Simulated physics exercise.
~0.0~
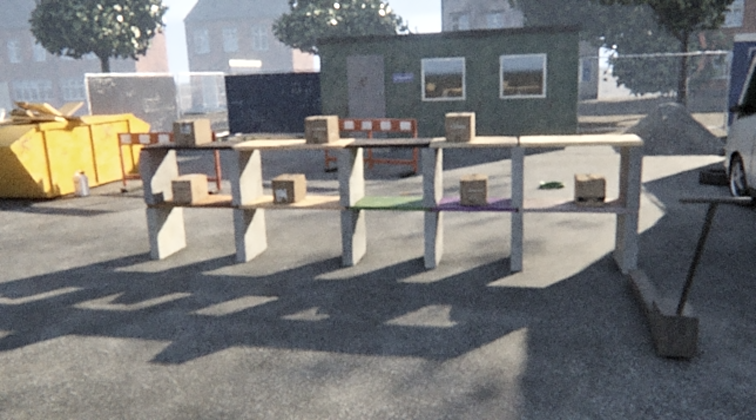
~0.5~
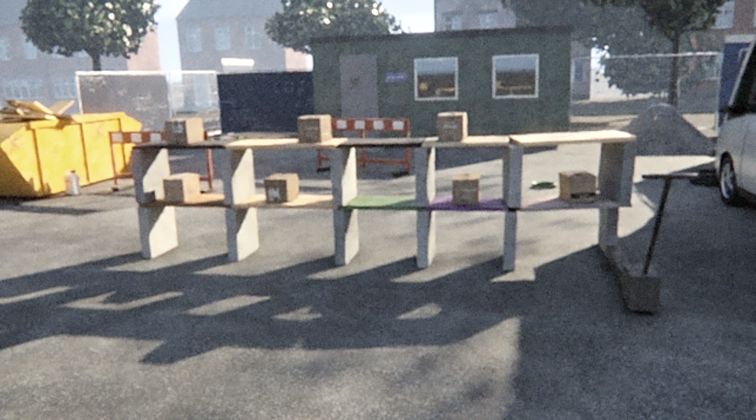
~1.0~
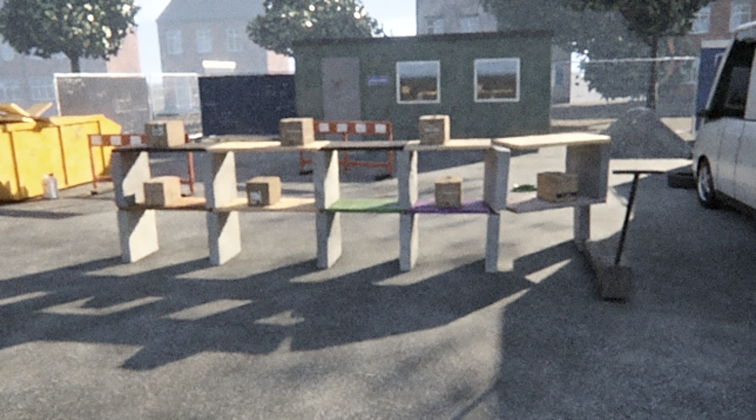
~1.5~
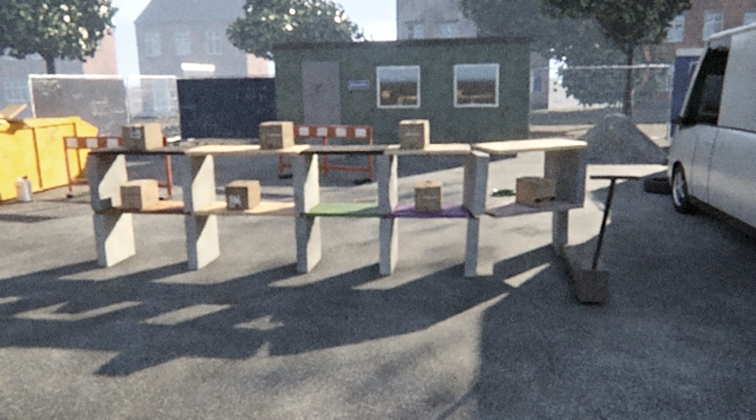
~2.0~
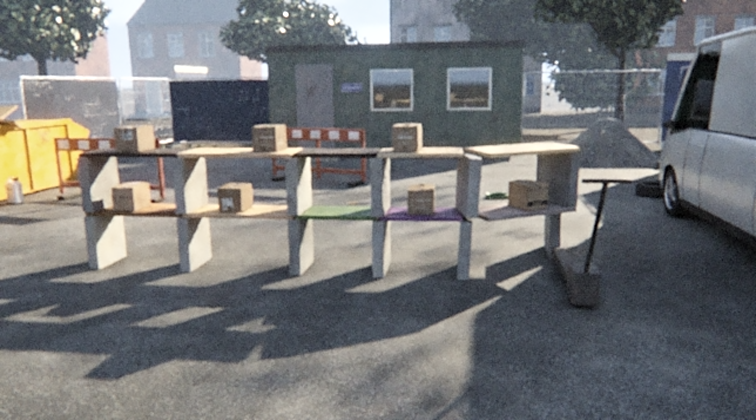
At the start, a long two-tier shelf of boards on pale upright blocks stands in a sunlit yard, holding small cardboard cartons, with one green and one purple board in its lower tier. A jack-like tool with a tall handle sits at the right end. It moves in against the base of the last upright, and the end section shifts slightly, its top board sitting a little askew. The view drifts right, bringing more of a white van into sight. The tool then stays put, and the shelf remains standing with its cartons still on it.
